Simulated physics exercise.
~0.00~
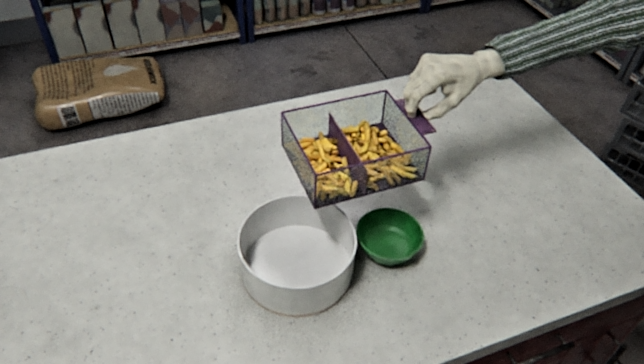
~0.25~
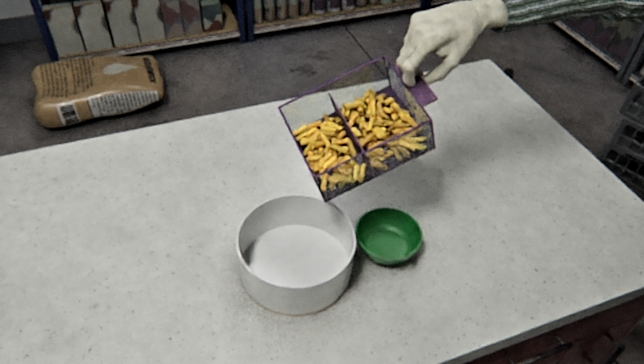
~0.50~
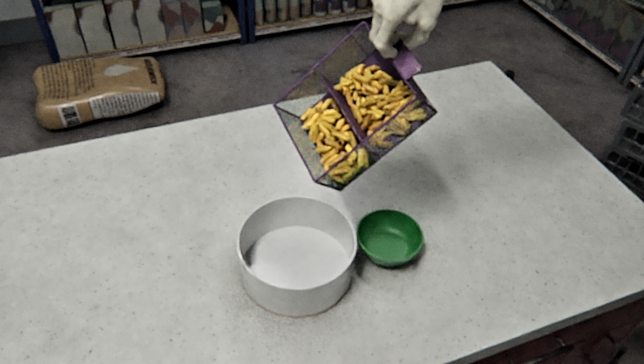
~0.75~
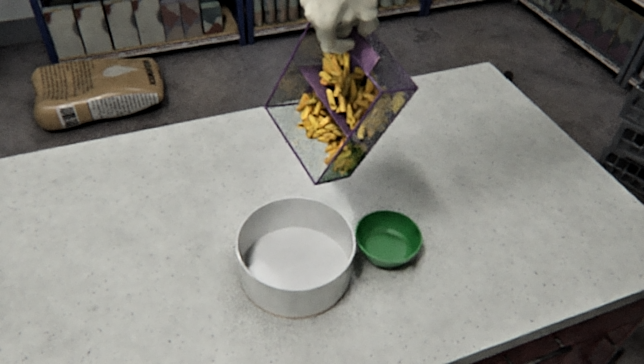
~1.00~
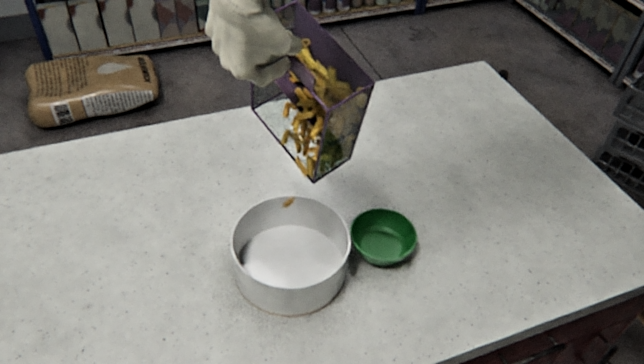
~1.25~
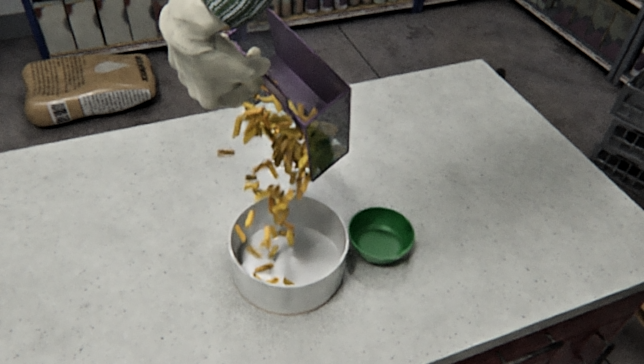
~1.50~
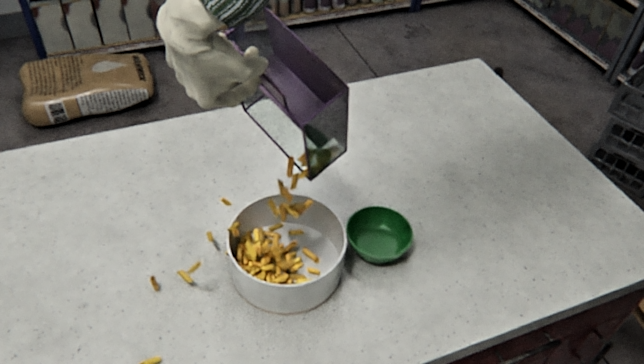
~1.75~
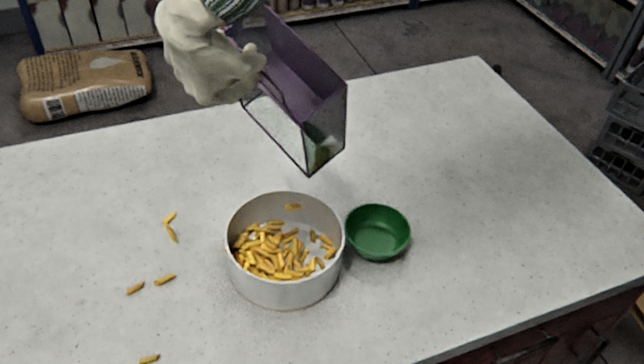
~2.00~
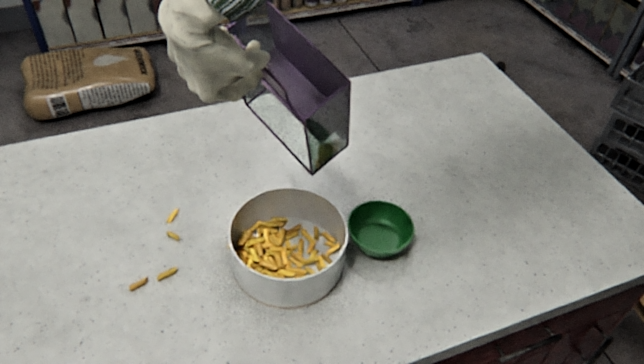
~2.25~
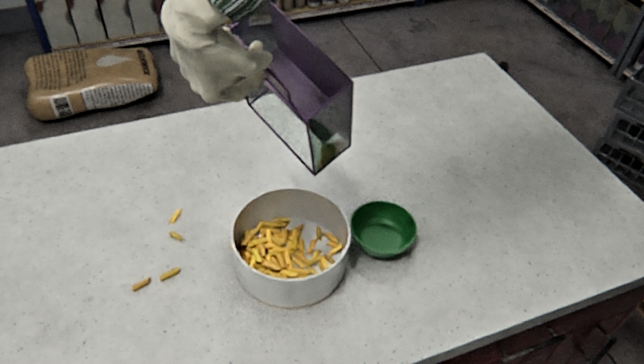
Yellow pasta pieces tumbling from a clear divided box tipped by a gloved hand, mostly filling a white pot, several scattering on the table.
